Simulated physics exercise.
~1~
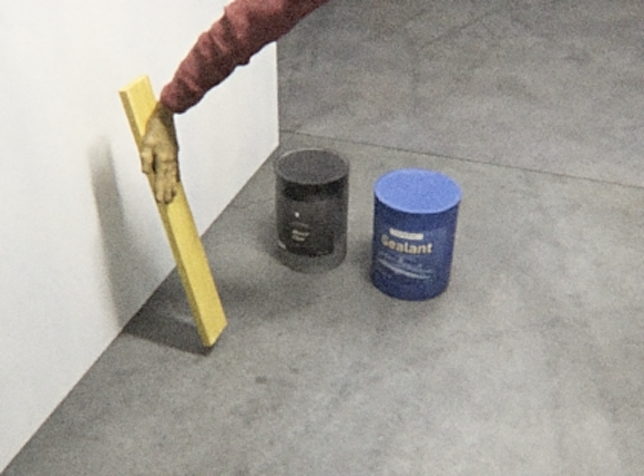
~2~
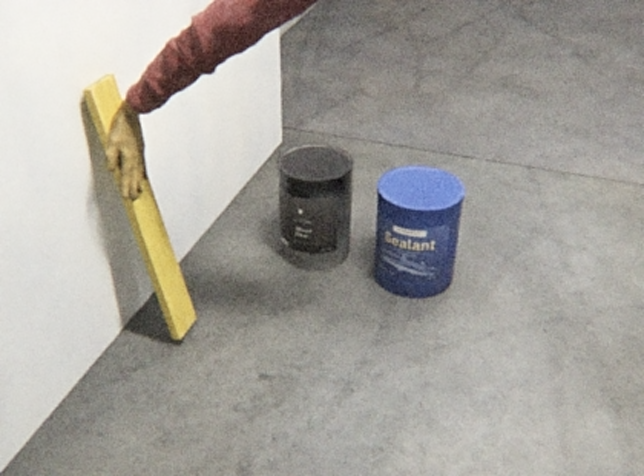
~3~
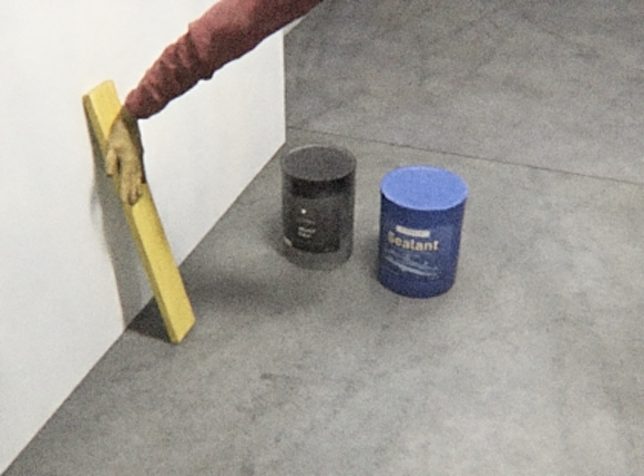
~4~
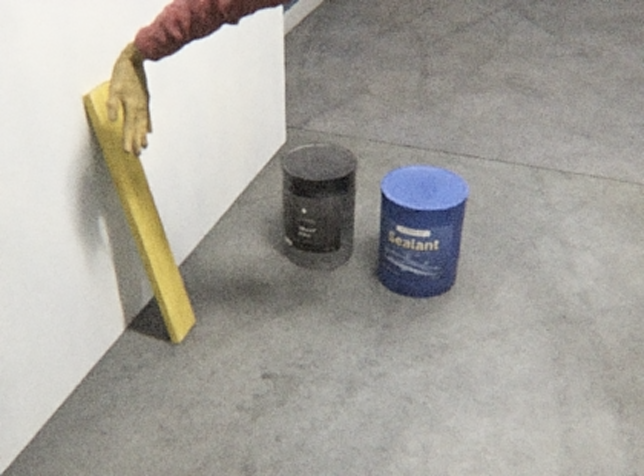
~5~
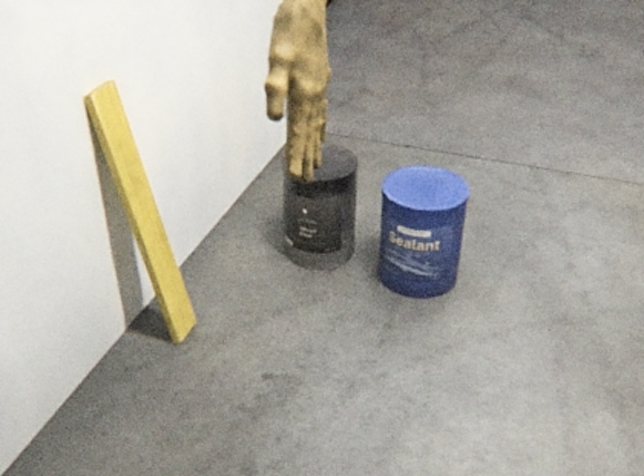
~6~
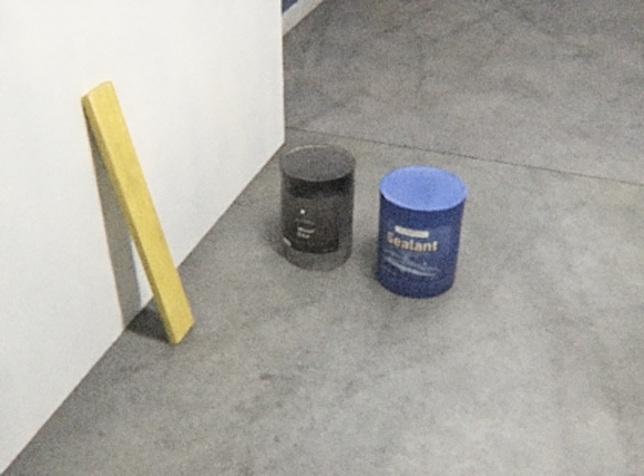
We see a gloved hand set a yellow plank leaning against a white wall, shifting it slightly left, beside a black pail and a blue pail on a grey floor. The hand lets go and withdraws past the black pail, and the plank stays leaning with both pails still in place.
